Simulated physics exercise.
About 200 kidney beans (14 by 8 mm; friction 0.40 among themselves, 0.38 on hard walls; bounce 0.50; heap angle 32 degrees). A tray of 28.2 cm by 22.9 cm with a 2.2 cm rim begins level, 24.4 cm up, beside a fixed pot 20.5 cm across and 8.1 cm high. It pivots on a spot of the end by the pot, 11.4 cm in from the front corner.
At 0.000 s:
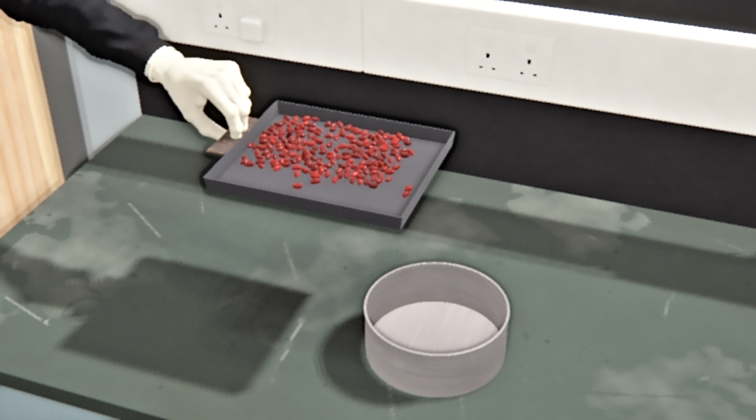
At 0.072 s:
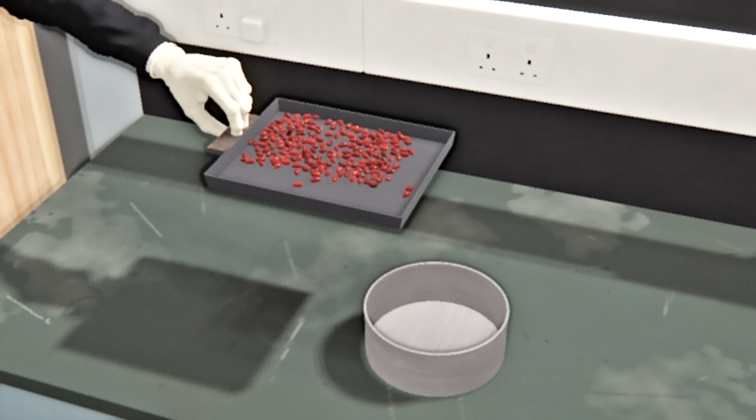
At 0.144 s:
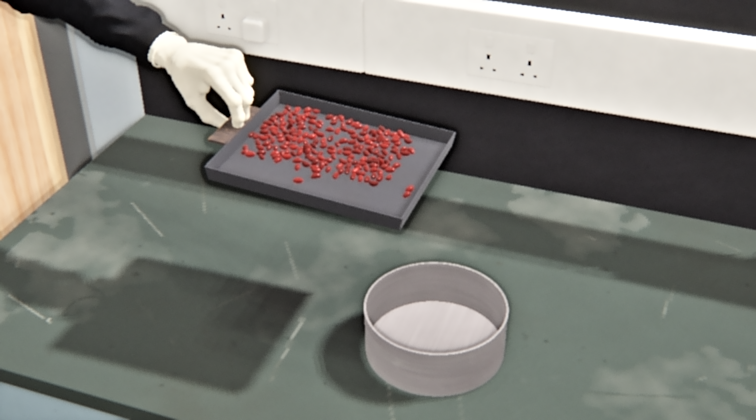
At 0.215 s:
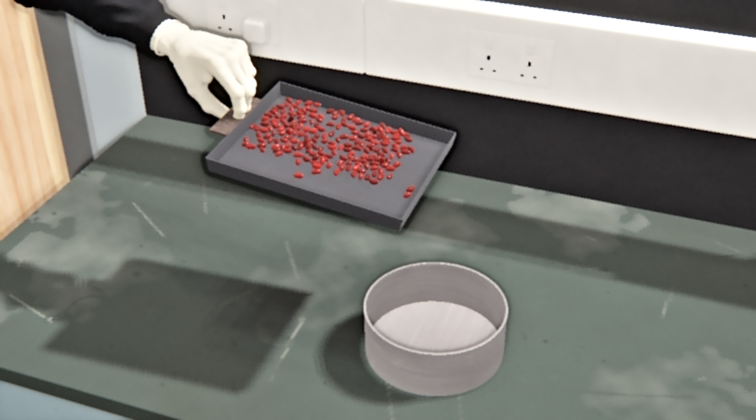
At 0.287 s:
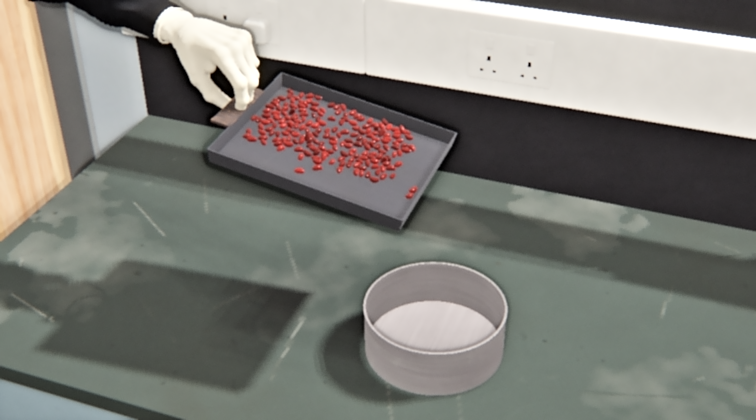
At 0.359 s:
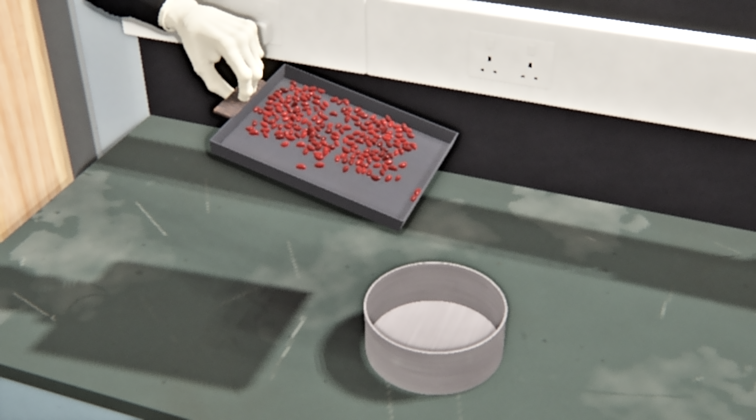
A white-gloved hand slowly lifted the left end of a dark tray scattered with red beans, slanting it down toward the right, while a round, pale pot sat still on the green counter.
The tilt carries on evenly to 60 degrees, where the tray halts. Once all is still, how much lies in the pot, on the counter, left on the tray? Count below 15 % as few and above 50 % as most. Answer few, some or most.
Pot: Few, counter: Few, tray: Most.
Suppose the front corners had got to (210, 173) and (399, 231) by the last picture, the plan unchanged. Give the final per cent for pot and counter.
Pot 0, counter 5.
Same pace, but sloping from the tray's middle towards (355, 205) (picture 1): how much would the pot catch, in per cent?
Some 5 per cent.
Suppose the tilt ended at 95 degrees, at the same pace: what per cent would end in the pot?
In that case some 75 per cent.
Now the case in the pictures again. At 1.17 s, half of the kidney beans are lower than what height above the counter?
Roughly 28 cm.
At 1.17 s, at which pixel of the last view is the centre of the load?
At about (417, 168).
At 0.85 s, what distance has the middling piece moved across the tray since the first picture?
Roughly 9 cm.
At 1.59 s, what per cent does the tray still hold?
Some 95 per cent of the load.
Then, at 0.85 s, tilt 36 degrees; the tray holds 100 %, the pot 0 %.
After 1.17 s, tilt 50 degrees; the tray holds 100 %, the pot 0 %.
Then, at 1.59 s, tilt 60 degrees; the tray holds 95 %, the pot 5 %.
At rest (2.2 s), pot 5 %, counter 0 %, tray 95 %.
